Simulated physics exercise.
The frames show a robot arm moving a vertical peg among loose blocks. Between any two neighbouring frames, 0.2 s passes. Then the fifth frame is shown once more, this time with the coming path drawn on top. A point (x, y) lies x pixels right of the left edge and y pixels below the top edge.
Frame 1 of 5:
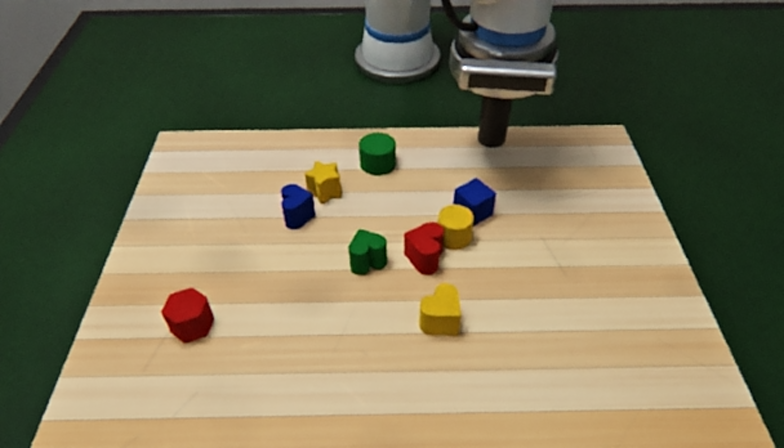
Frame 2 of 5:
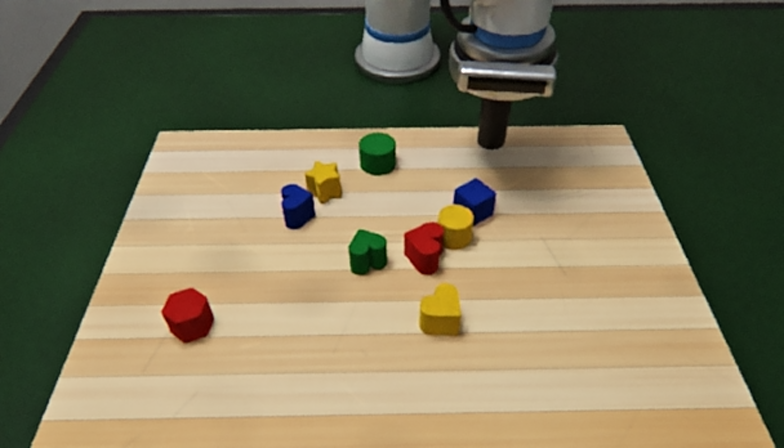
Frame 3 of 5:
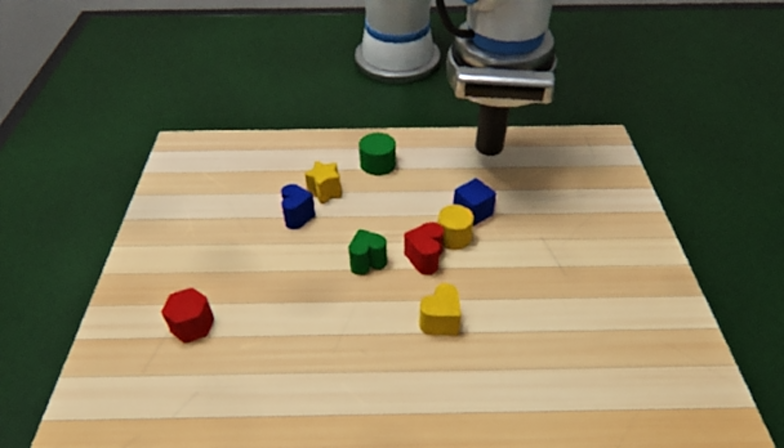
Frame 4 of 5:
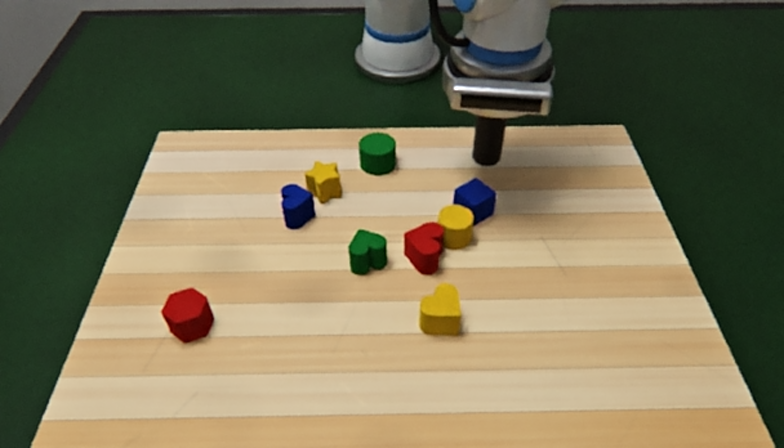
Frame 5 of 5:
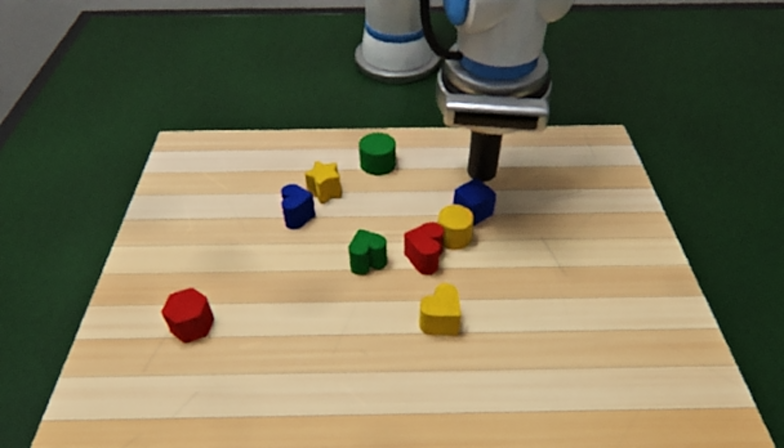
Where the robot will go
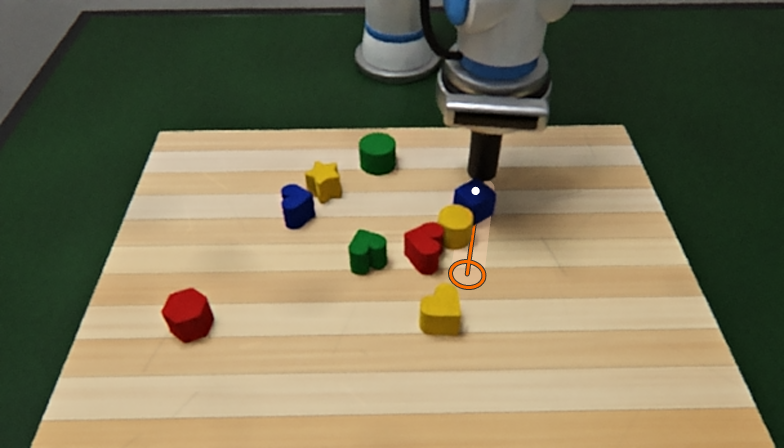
In this clip, a robot arm holding a dark vertical peg stays nearly still above a wooden board of scattered colored blocks, then moves a short way toward the viewer, nearing the blue block, while the blocks remain still.
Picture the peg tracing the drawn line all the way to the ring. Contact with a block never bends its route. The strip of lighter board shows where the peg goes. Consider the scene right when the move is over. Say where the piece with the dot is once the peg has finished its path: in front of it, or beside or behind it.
The piece with the dot slips off.
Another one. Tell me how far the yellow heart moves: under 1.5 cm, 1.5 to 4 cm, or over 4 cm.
It falls in the under 1.5 cm band.
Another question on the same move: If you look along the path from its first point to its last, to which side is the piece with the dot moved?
Seen from start to end, it moves left.
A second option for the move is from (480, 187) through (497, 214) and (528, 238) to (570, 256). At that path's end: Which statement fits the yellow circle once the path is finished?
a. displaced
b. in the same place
Answer: A.
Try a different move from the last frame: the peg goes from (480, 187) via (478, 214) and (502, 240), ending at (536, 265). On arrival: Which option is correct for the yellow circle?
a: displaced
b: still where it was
a - displaced.
The drawn path runs from (480, 187) to (467, 274); the dot is on the blue four-sided block.
The first path, step by step. One third of the way, peg at (478, 199); red heart at (420, 239); yellow circle at (455, 233); blue four-sided block at (486, 216), turned 40° anticlockwise.
Two thirds of the way, peg at (474, 228); red heart at (419, 239); yellow circle at (452, 240); blue four-sided block at (496, 241), turned 90° anticlockwise.
At the end, peg at (469, 260); red heart at (412, 244), turned 25° clockwise; yellow heart not moved; yellow circle at (437, 263); blue four-sided block at (505, 257), turned 130° anticlockwise.
